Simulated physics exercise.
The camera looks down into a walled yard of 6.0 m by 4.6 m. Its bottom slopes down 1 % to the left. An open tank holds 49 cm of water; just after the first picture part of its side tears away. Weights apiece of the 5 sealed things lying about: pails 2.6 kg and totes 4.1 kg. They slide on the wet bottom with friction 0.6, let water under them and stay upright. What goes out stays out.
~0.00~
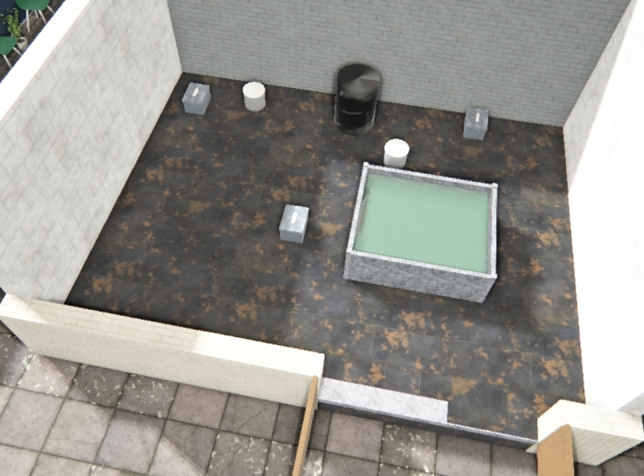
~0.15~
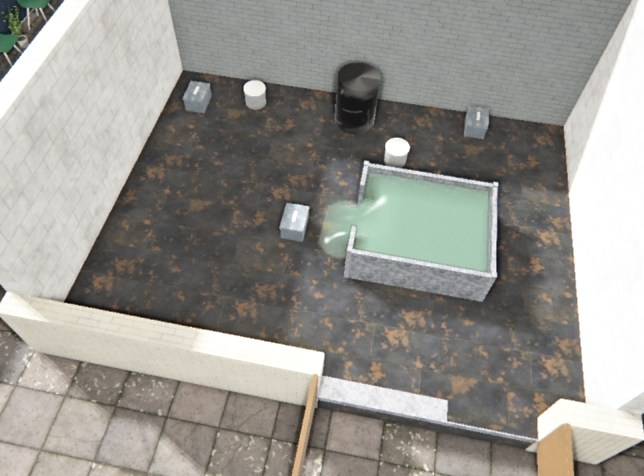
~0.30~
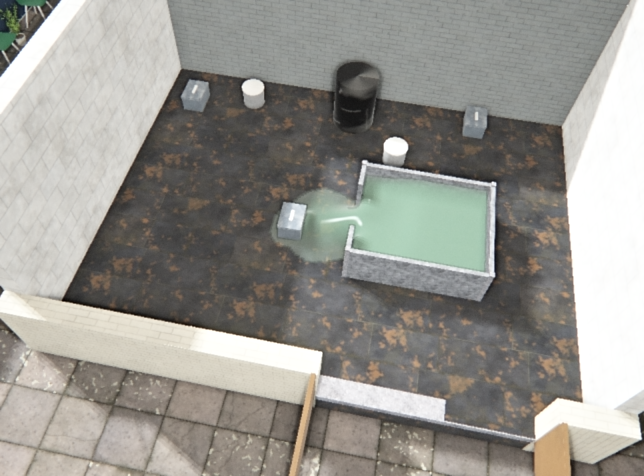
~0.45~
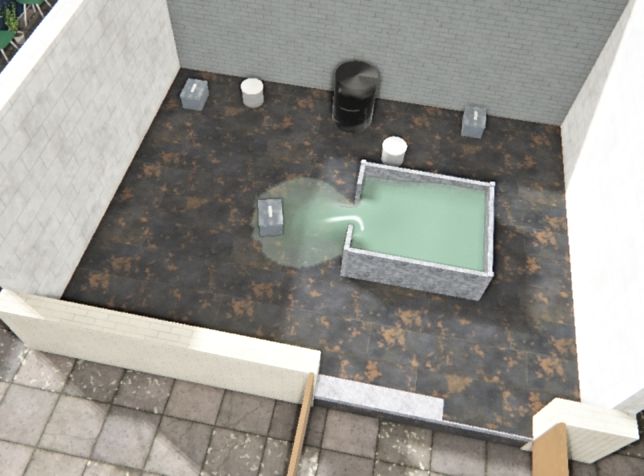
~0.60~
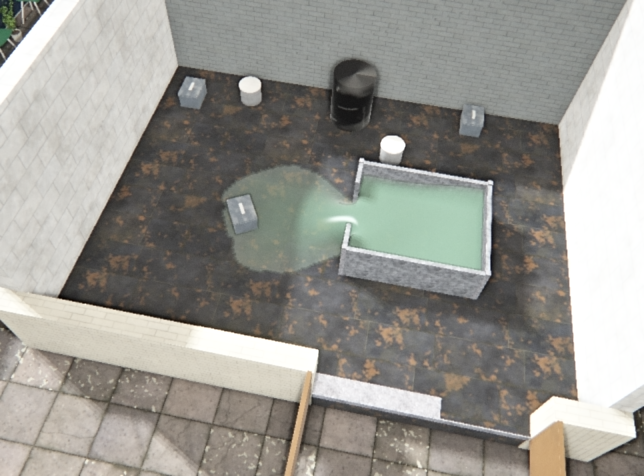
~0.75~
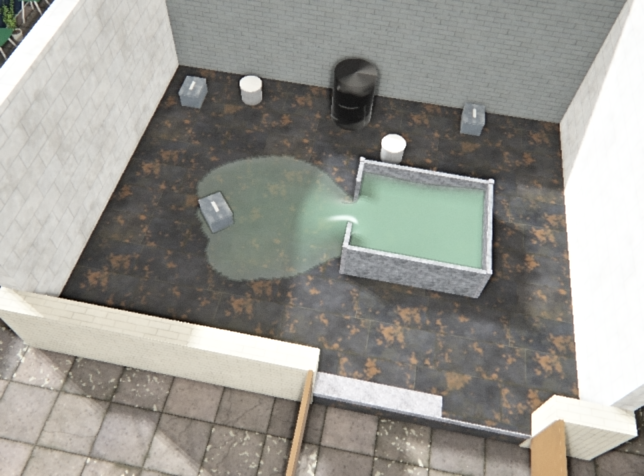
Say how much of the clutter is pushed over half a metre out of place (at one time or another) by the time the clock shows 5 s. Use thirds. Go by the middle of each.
Share: From one to two thirds.
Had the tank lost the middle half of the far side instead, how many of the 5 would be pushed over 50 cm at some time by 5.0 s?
Then 4.
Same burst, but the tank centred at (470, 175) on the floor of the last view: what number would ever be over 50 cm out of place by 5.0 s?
Then 4.
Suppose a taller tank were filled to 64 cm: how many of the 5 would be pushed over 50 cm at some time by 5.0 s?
In that case 3 of them.
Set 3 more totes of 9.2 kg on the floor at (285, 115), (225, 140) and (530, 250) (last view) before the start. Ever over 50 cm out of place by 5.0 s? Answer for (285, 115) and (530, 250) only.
In turn: Under, short of it.
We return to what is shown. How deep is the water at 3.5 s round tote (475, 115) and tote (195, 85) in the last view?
Roughly 0 and 12 cm.
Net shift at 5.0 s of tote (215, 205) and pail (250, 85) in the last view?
In that order: 250 cm, 50 cm.
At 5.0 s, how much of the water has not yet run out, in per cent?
About 100 per cent.
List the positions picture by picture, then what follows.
The first picture shows a tote at (294, 218) rests on the ground; a pail at (397, 148), on the bottom; water covers 2.0 m2; 0 of 5 have shifted.
The second picture shows a tote at (295, 217), on the bottom; a pail at (398, 146), on the bottom; 2.4 m2 under water; 0 of 5 have shifted.
The third picture shows a tote at (292, 216), on the bottom; a pail at (396, 146), on the bottom; water covers 2.8 m2; 0 of 5 have shifted.
The fourth picture shows a tote at (270, 212), on the bottom, 27 cm from its start; a pail at (395, 145) rests on the ground; 3.4 m2 under water; 1 of 5 have shifted.
The fifth picture shows a tote at (242, 209), on the bottom, 61 cm from its start; a pail at (393, 144) rests on the ground; water covers 4.1 m2; 1 of 5 have shifted.
The sixth picture shows a tote at (215, 207) rests on the ground, 96 cm from its start; a pail at (394, 143) rests on the ground; 5.1 m2 under water; 1 of 5 have shifted.
After 1.1 s 1 of 5 are over 50 cm from their spots; 0 afloat.
After 2.2 s 1 of 5 are over 50 cm from their spots; 2 afloat.
After 3.5 s 1 of 5 are over 50 cm from their spots; 3 afloat.
After 5.0 s 3 of 5 are over 50 cm from their spots, and 3 have been at some point; 3 afloat.
